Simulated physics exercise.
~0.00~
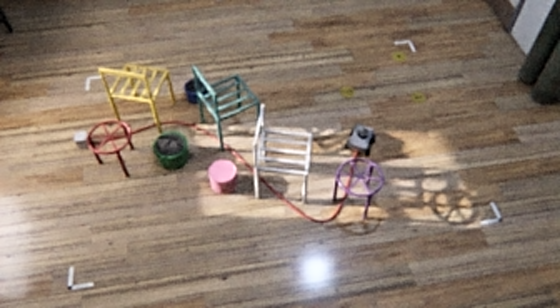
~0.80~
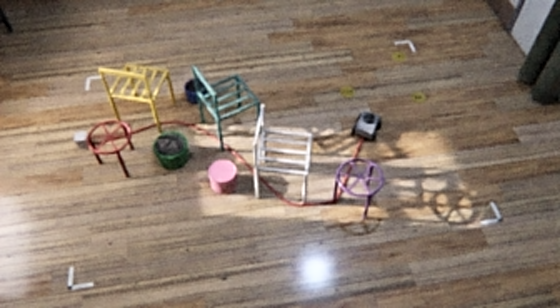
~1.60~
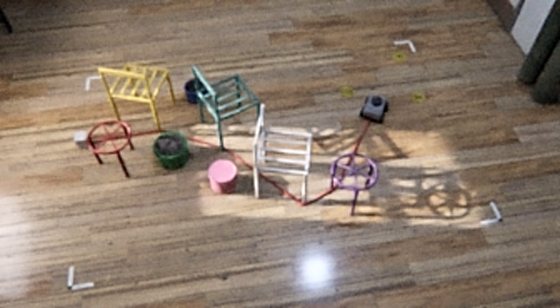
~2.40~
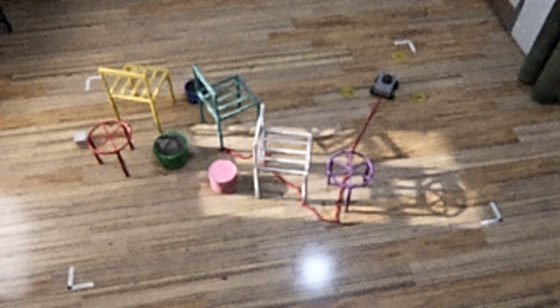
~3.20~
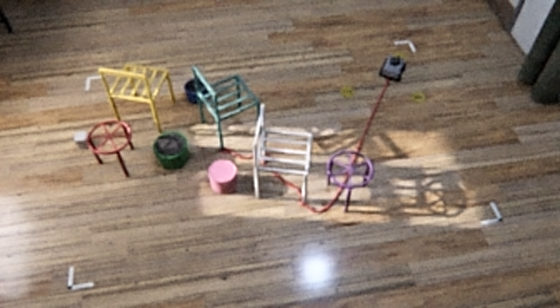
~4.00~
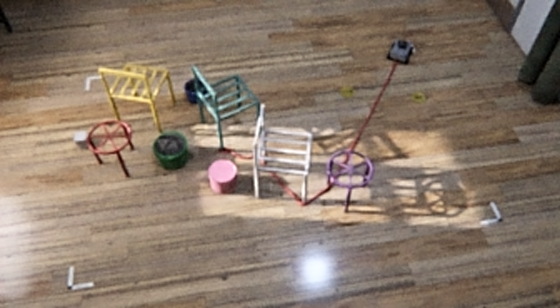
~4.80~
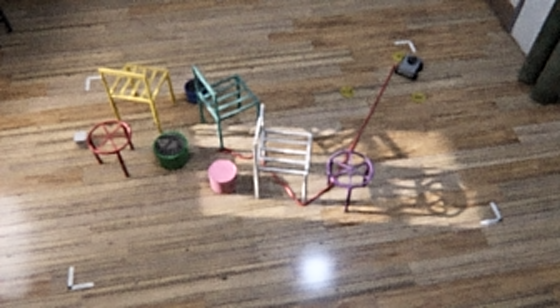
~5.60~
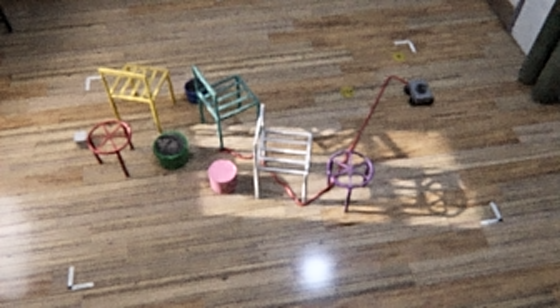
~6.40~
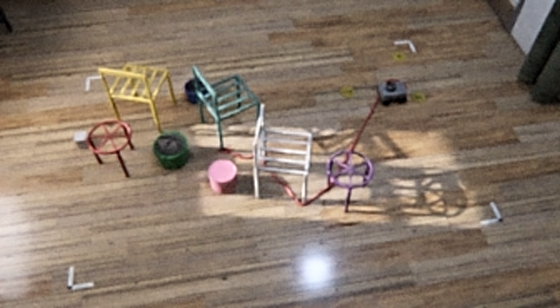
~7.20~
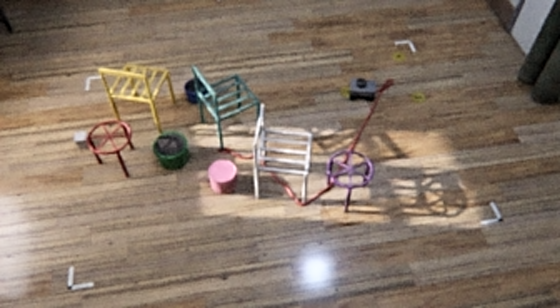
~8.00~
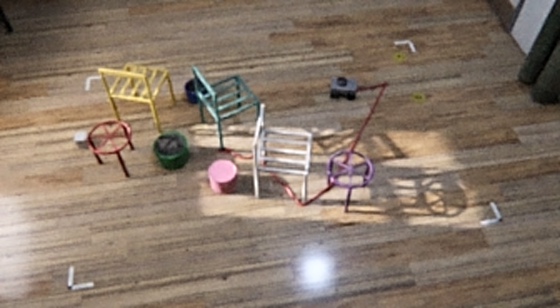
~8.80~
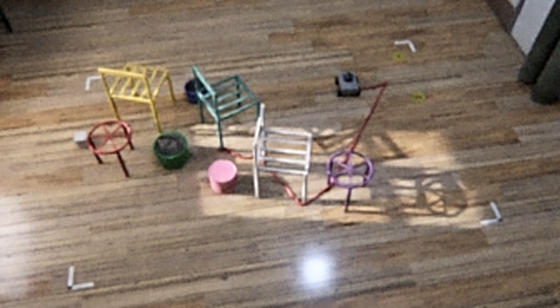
The footage shows a small dark cart trailing a red lead past chairs, stools and pots, moving up and right across a wooden floor while the purple stool shifts slightly left. The cart then turns back down and heads left, stopping above the white chair, right of the teal one.
